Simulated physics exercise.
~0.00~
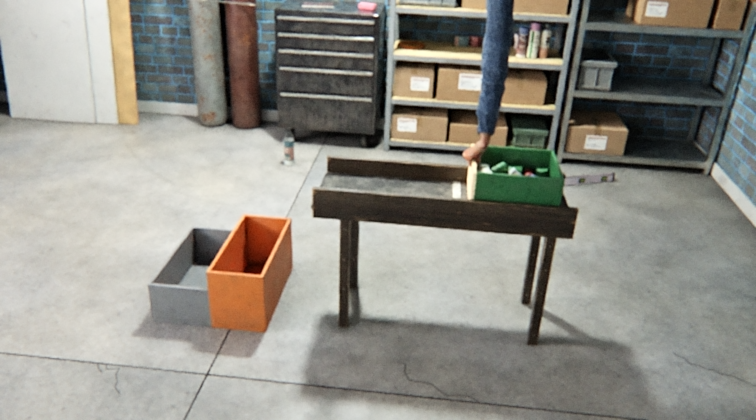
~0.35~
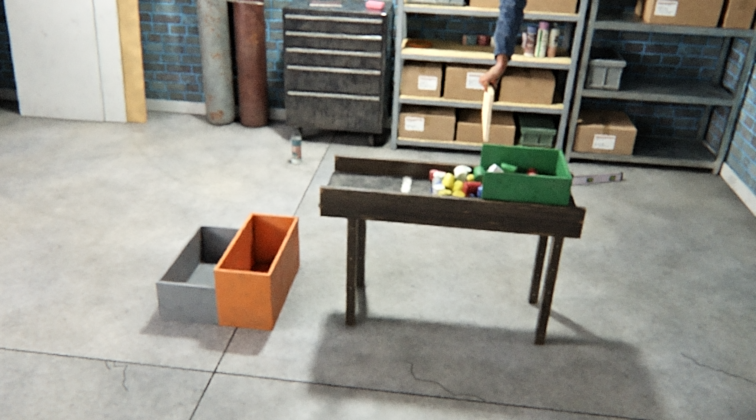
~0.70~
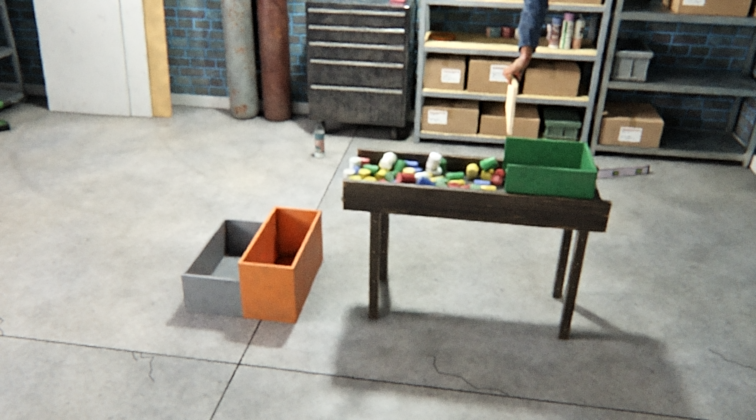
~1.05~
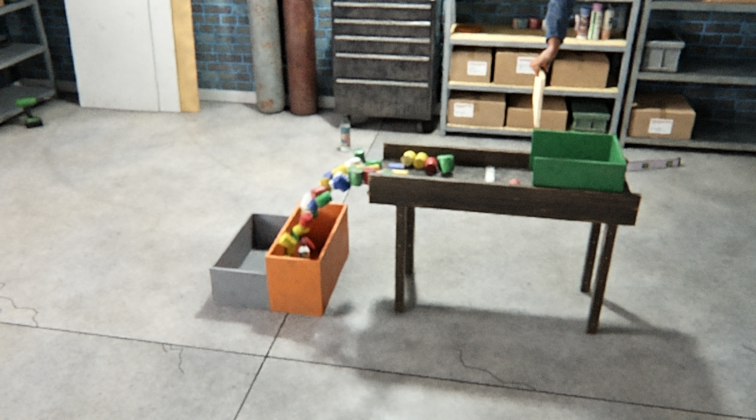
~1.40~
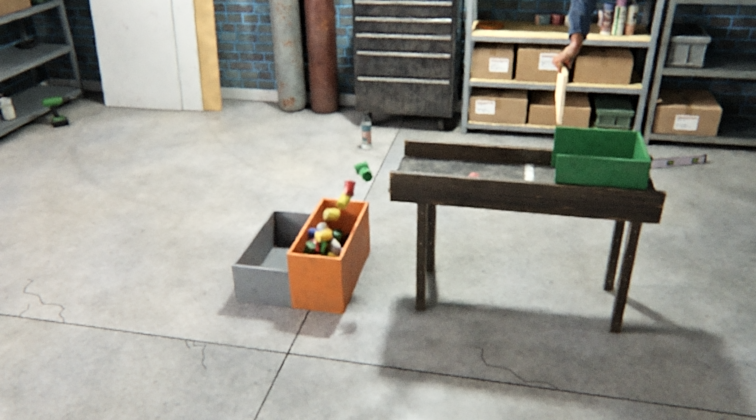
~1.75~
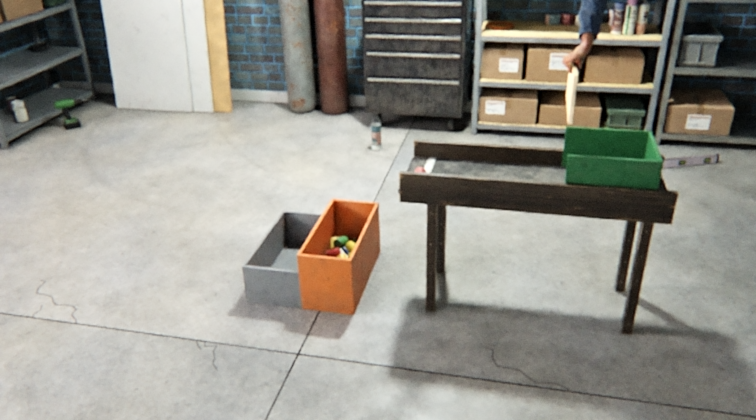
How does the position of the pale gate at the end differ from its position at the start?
At the start the gate is down on the belt against the left side of the green pen, while at the end the hand holds it raised above the belt near the pen.
